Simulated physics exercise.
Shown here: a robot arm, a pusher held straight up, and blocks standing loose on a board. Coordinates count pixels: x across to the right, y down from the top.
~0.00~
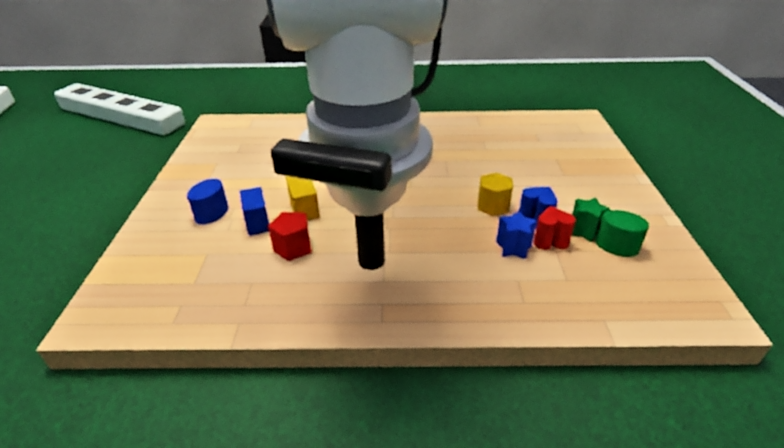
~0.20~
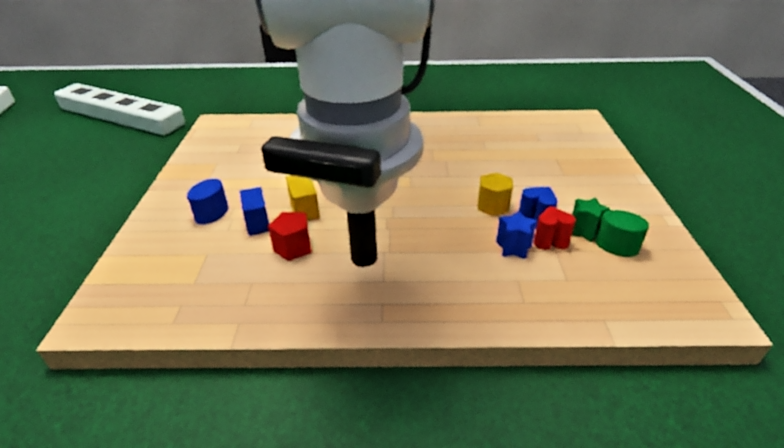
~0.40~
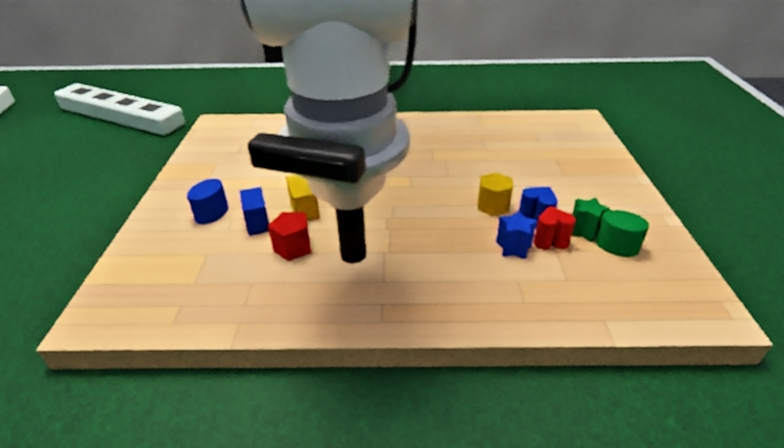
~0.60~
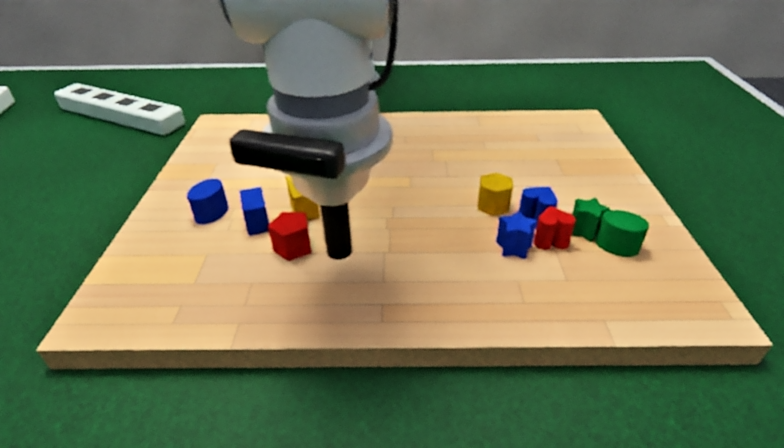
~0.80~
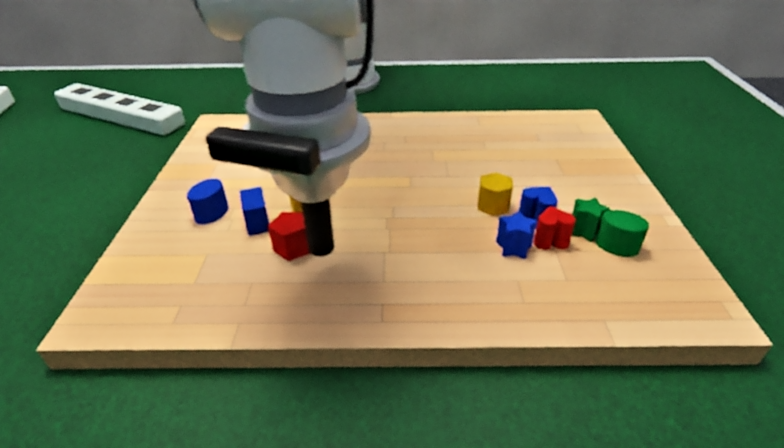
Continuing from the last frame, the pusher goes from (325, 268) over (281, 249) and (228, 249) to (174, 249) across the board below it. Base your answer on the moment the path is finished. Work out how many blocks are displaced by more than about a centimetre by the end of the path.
It should be two.
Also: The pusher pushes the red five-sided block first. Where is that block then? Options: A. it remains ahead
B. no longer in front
B: No longer in front.
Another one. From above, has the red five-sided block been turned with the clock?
I expect so.
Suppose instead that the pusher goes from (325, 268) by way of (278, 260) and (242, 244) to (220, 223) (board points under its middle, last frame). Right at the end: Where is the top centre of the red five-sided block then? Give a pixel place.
(275, 212)
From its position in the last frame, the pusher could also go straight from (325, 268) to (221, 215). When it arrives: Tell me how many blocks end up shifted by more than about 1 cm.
Total: Three-plus.
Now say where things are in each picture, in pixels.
Lower end of the pusher (372, 262), tops of blocks, blue oval (205, 188), blue rectangular block (252, 198), red five-sided block (289, 222), yellow rectangular block (301, 184), in the first picture.
Pusher (364, 259), blocks as before, in the second picture.
Pusher (354, 255), blocks as before, in the third picture.
Pusher (340, 252), blocks as before, in the fourth picture.
Pusher (322, 248), blue oval (205, 188), blue rectangular block (252, 198), red five-sided block (289, 222), yellow rectangular block hidden, in the fifth picture.
The first path, step by step. One third of the way, pusher (277, 230); blue rectangular block (242, 192); red five-sided block (260, 211).
Two thirds of the way, pusher (222, 229); blue oval (203, 186), turned 15° anticlockwise; blue rectangular block (234, 182), turned 35° clockwise; red five-sided block (225, 204), turned 55° clockwise.
At the end, pusher (166, 230); blue oval (203, 186), turned 15° anticlockwise; blue rectangular block (234, 182), turned 35° clockwise; red five-sided block (223, 204), turned 65° clockwise; yellow rectangular block not moved.
